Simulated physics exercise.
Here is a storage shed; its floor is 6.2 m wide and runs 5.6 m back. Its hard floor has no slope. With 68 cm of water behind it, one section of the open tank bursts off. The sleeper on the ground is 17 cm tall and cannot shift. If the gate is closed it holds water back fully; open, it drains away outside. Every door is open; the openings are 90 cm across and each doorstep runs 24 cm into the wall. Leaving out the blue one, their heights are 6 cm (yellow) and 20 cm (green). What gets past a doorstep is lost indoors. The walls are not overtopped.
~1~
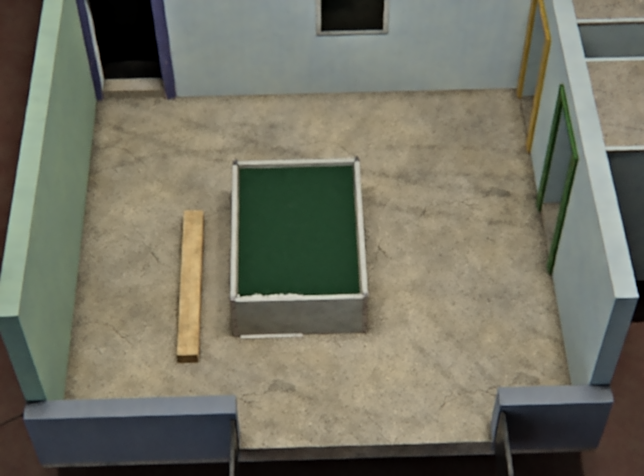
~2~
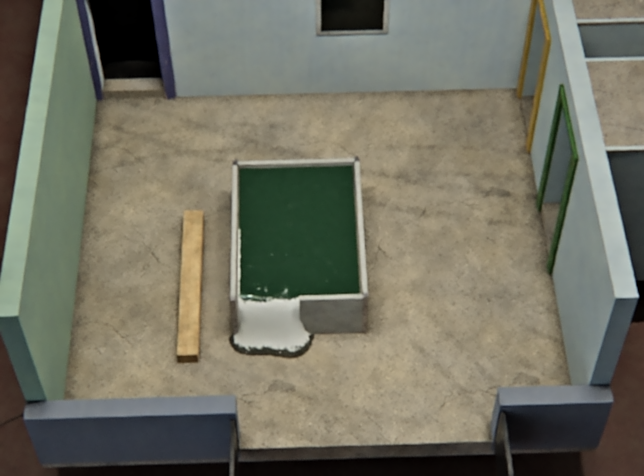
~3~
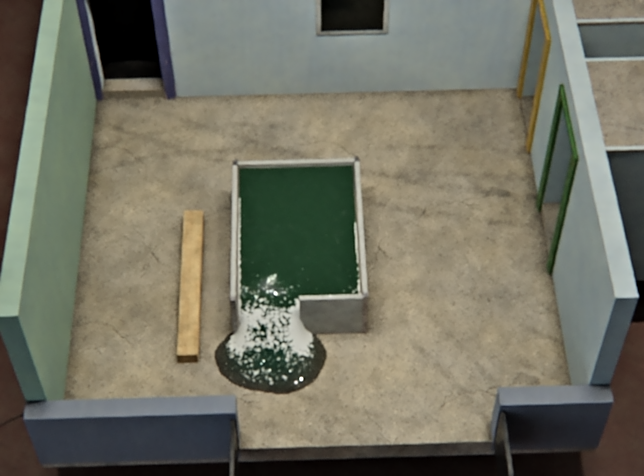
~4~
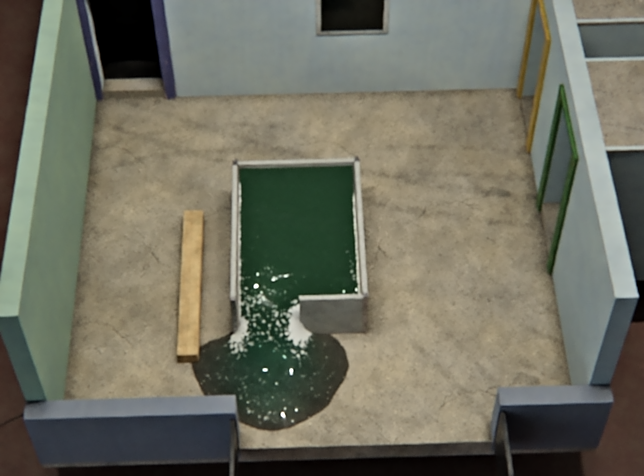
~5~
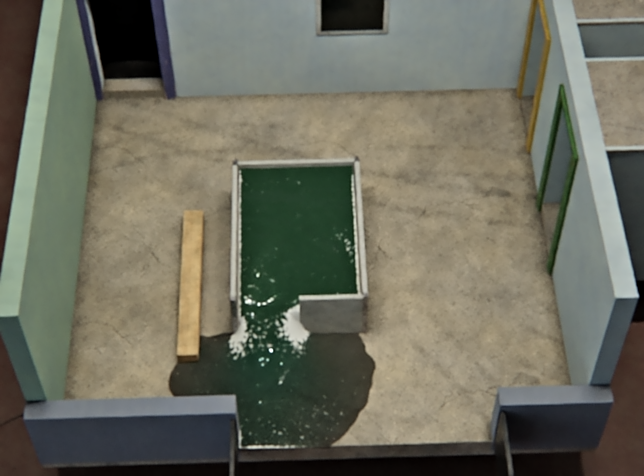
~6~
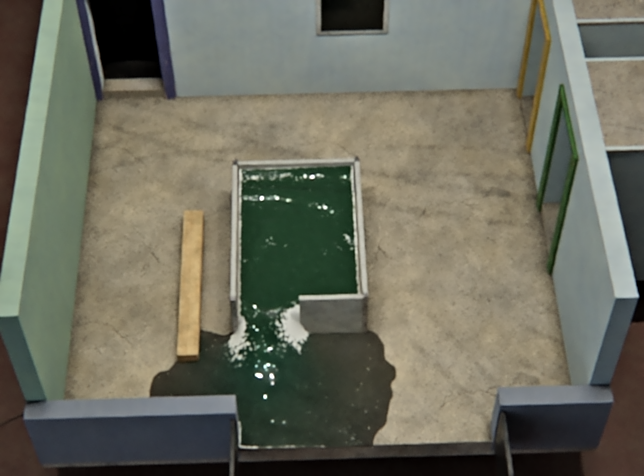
The footage shows an open tank of dark green water in a walled room; part of its near side gives way at the left, and water pours out, spreading across the floor past a wooden beam to the front walls.
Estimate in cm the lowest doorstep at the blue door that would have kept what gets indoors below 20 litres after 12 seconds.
About 7.5 cm.
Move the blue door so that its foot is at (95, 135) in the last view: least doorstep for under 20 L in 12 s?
Roughly 6.0 cm.
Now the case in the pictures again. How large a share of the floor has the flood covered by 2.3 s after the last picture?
Near 25 per cent is wet.
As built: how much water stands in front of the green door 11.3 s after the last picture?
Roughly 1.0 cm deep.
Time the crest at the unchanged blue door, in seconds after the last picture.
At about 4.5 s.
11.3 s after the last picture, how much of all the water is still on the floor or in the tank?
Some 46 per cent remains.
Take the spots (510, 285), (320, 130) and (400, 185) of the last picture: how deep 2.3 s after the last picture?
About 0, 0 and 0 cm.
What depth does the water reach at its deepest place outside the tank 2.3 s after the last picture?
Up to some 25 cm.
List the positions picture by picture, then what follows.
Still water, 68 cm deep, in the open tank at (298, 231); the blue door at (126, 48) is dry, in the first picture.
The gap is at (269, 321), the front 0.3 m out at (291, 353); the back of the open tank holds 68 cm, in the second picture.
The front is at (267, 387), 0.8 m from the gap at (269, 323); 0.8 m2 of floor is wet, 68 cm left at the back, in the third picture.
Water pours out at (269, 323) and has run 1.3 m, to a hidden place; about 7 cm deep outside, 68 cm at the back, in the fourth picture.
The front is at a hidden place, 1.7 m from the gap at (269, 322); 2.9 m2 of floor is wet, 68 cm left at the back, in the fifth picture.
The gap is at (269, 322), the front 1.8 m out at a hidden place; the back of the open tank holds 63 cm; the blue door at (126, 48), 4.6 m from the gap, is still 4.4 m from the nearest water, in the sixth picture.
Then, 0.7 s after the last picture water covers 15 % of the floor, deepest (35 cm) near (227, 431); it has not reached the blue door.
Then, 2.3 s after the last picture water covers 25 % of the floor, deepest (25 cm) near (61, 436); it has not reached the blue door.
Then, 11.3 s after the last picture water covers 65 % of the floor, deepest (6 cm) near (61, 436); 5 cm at the blue door, 0 litres in over its 16 cm doorstep.
At the blue door as built, the water peaked near 11 cm, 4.7 s after the last picture.
Run again over the same 12 s with other heights there, 33 litres in over 6.5 cm, 6 litres over 9 cm. The limit of 20 litres is kept from about 7.5 cm up.
